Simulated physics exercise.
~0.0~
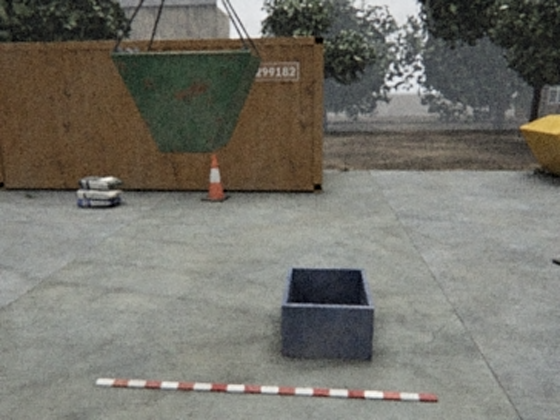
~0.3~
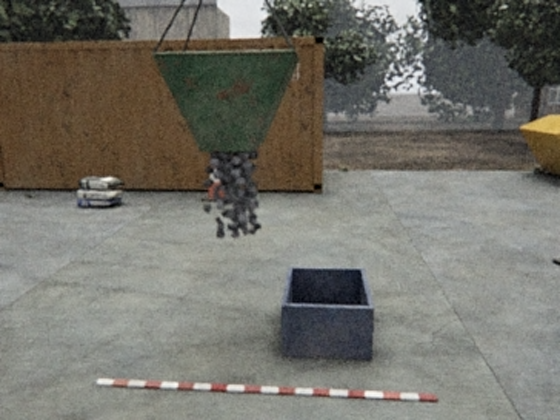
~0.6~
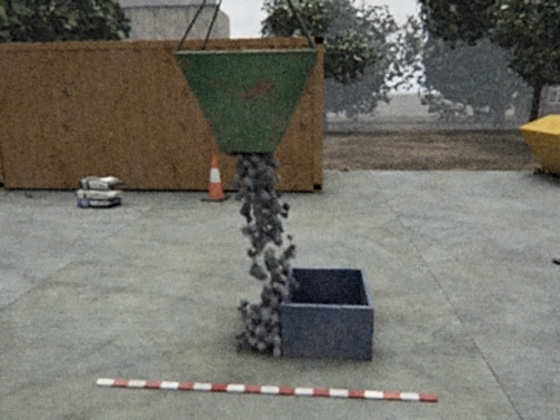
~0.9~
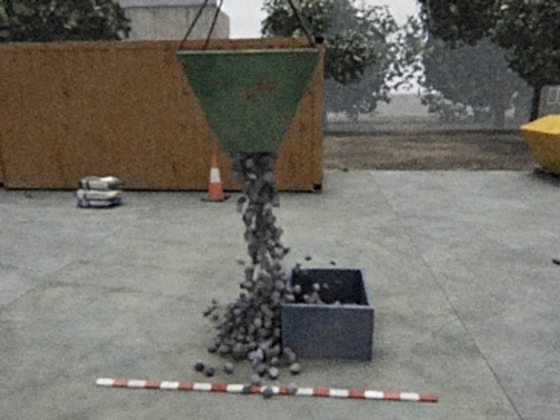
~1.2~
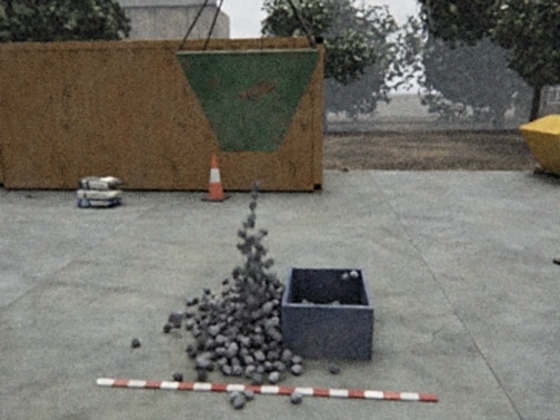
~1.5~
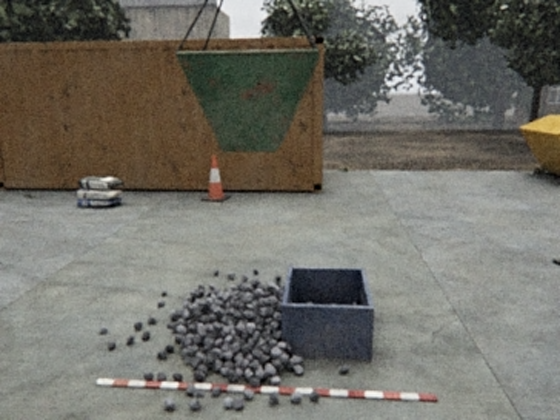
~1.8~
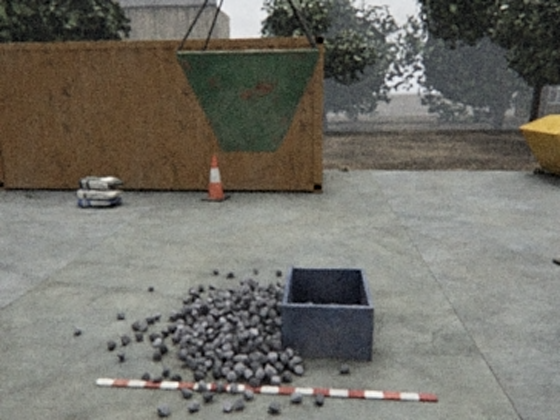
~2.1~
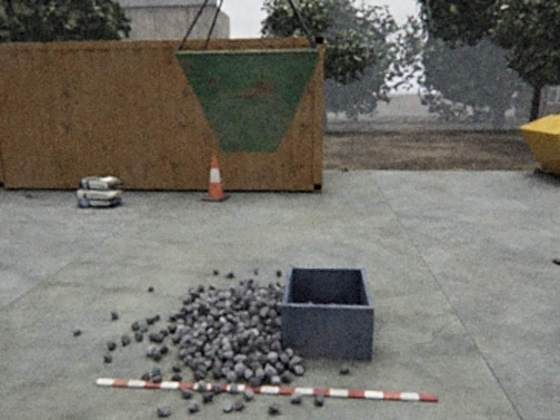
In this clip, a green skip hanging from cables moves right above a paved yard and releases dark grey stones from its bottom, then stops short of a blue-grey bin. Most stones pile up and scatter left of the bin, with only a few landing inside or elsewhere around it.
